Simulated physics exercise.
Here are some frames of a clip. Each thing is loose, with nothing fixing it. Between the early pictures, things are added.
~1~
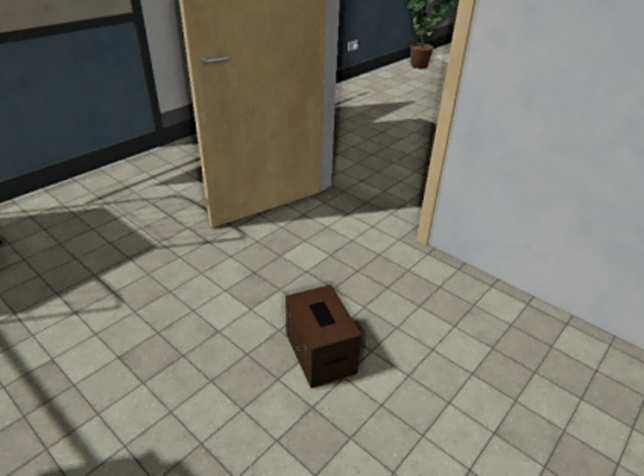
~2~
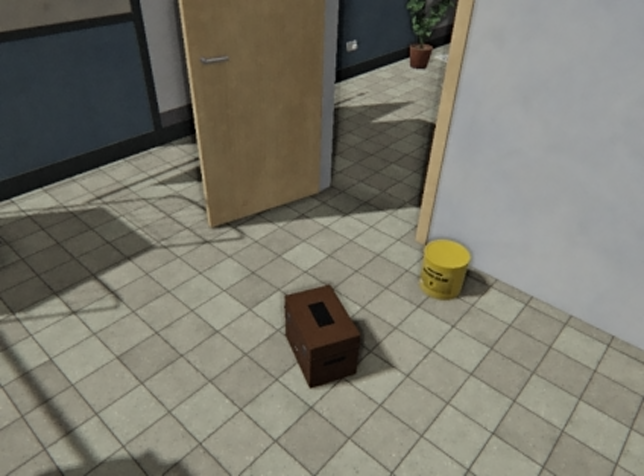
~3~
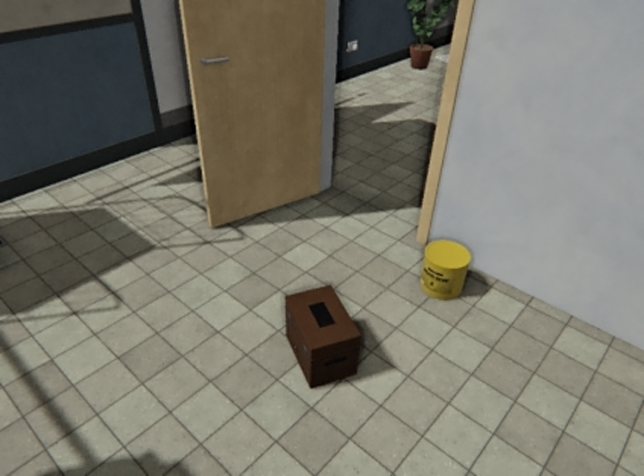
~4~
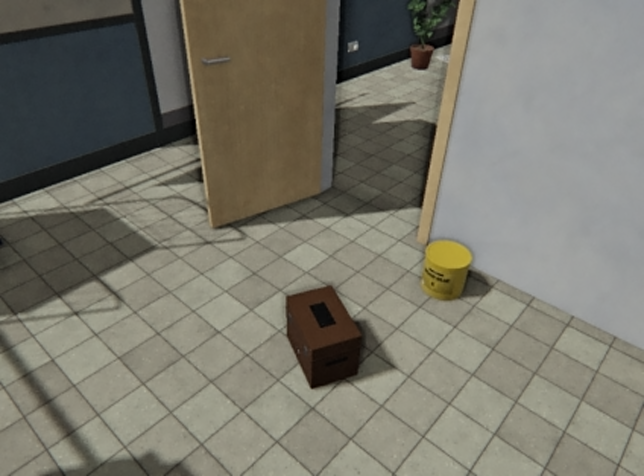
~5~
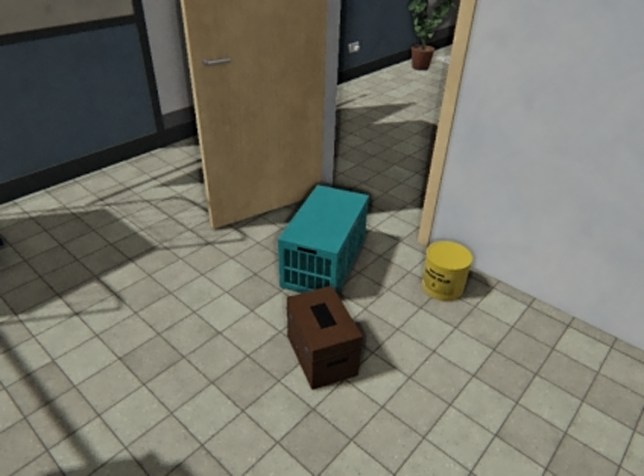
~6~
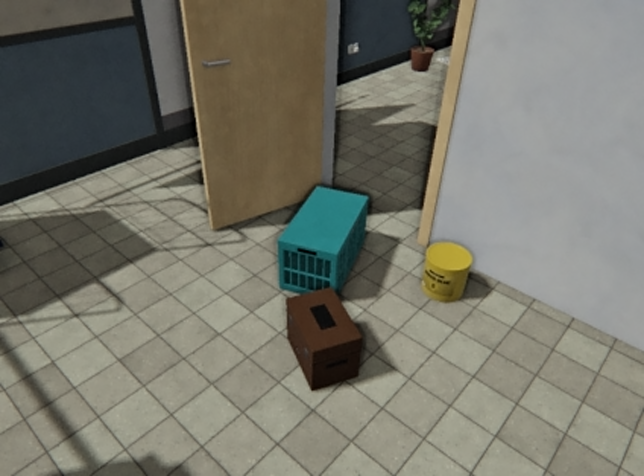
The video shows a brown box on a tiled floor near a wide-open, motionless door. A yellow pail appears to the right by the wall, then a turquoise crate appears behind the box, with nothing else visibly moving.
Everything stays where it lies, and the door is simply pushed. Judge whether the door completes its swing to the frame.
It does not; it is blocked.
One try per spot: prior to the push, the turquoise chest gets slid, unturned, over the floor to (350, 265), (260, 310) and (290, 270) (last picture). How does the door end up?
Held up partway, Swings all the way, held up partway.
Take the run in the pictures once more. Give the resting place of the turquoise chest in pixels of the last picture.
Close to (332, 242) in the last picture.
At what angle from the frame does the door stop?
It stays open at around 55°.
Then, 0.50 s after the last picture, door 89° open.
Then, 0.70 s after the last picture, door 75° open.
Then, 1.00 s after the last picture, door 58° open; turquoise chest slid a little near (329, 242).
At rest, door 57° open; all 3 in place. Seen from the same camera at the end, turquoise chest near (332, 242).
